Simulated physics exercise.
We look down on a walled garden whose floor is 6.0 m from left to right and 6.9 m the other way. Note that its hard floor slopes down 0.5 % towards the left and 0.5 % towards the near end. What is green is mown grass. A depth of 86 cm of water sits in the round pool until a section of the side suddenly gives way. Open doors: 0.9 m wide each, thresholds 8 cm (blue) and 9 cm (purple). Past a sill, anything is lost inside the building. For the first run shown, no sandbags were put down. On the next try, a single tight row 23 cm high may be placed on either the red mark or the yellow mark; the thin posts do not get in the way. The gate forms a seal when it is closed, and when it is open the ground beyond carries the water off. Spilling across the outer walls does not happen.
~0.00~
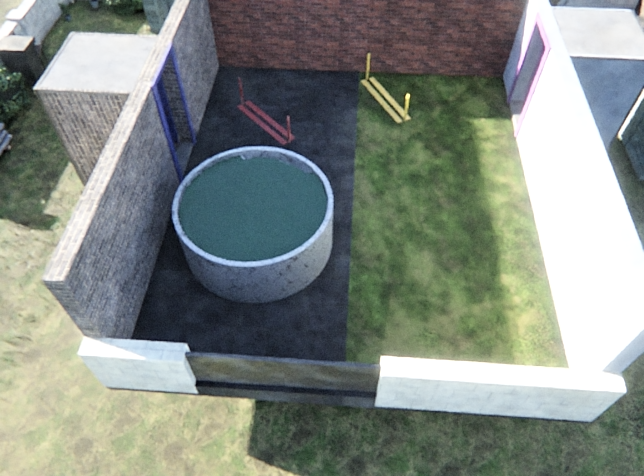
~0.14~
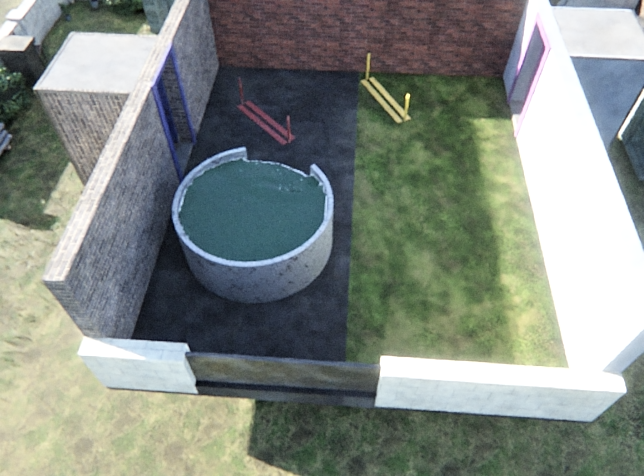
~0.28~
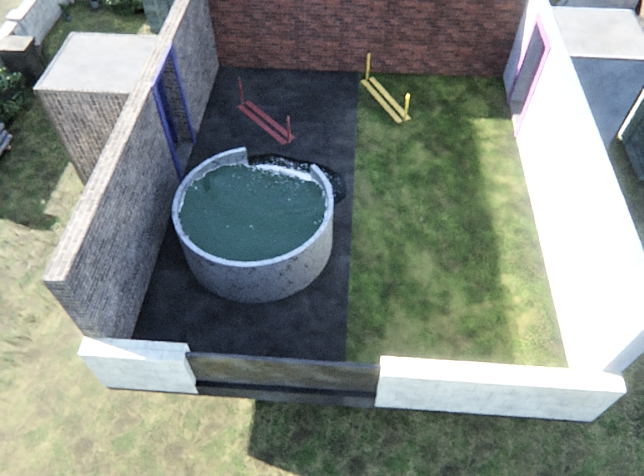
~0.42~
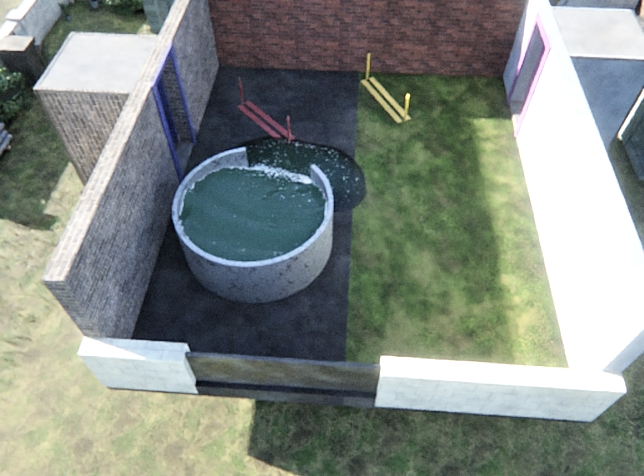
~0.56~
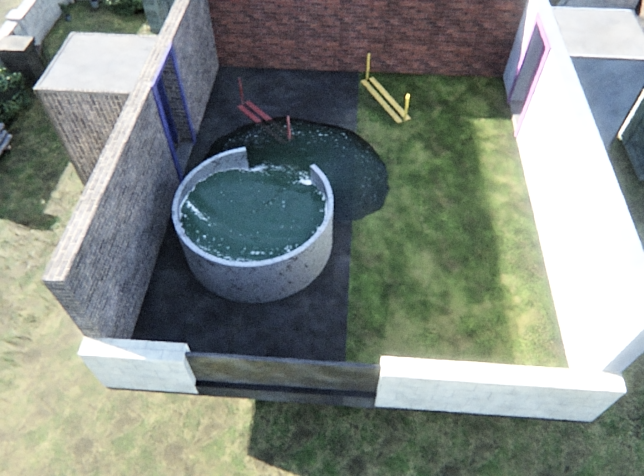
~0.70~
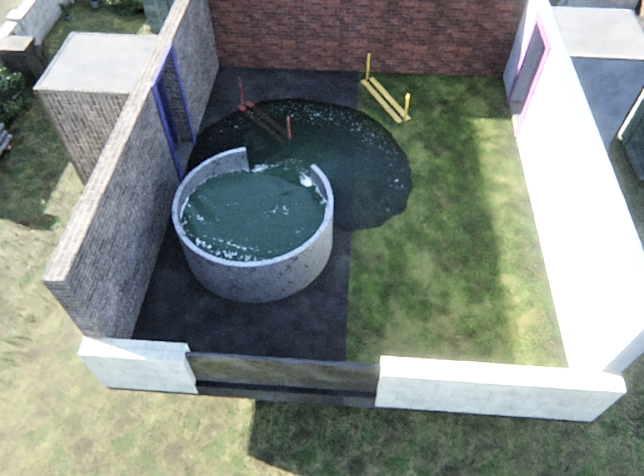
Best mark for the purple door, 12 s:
Yellow mark.
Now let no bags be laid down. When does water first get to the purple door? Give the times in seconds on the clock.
At the purple door, 3.0 s.
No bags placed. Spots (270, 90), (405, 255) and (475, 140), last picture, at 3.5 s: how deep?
Depths in the order given: 17 cm, 0 cm, 5 cm.
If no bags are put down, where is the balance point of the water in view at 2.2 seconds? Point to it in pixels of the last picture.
Roughly (299, 161).
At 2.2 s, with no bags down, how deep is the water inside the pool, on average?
I'd estimate the average depth at close to 40 centimetres.
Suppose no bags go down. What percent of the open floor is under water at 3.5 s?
It comes to about 60 percent wet.
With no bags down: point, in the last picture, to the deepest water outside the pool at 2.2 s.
(228, 68).
After 1.4 s water covers 40 % of the floor and is deepest (37 cm) near (284, 187) in the run without bags; in at the purple door, 0 L with no bags, 0 L with the row on red, 0 L on yellow.
After 2.2 s water covers 50 % of the floor and is deepest (40 cm) near (228, 68) in the run without bags; in at the purple door, 0 L with no bags, 0 L with the row on red, 0 L on yellow.
After 3.5 s water covers 60 % of the floor and is deepest (27 cm) near (499, 78) in the run without bags; in at the purple door, 2 L with no bags, 9 L with the row on red, 0 L on yellow.
After 7.0 s water covers 85 % of the floor and is deepest (16 cm) near (190, 190) in the run without bags; in at the purple door, 61 L with no bags, 83 L with the row on red, 4 L on yellow.
After 12.0 s water covers 100 % of the floor and is deepest (12 cm) near (202, 369) in the run without bags; in at the purple door, 70 L with no bags, 89 L with the row on red, 4 L on yellow.
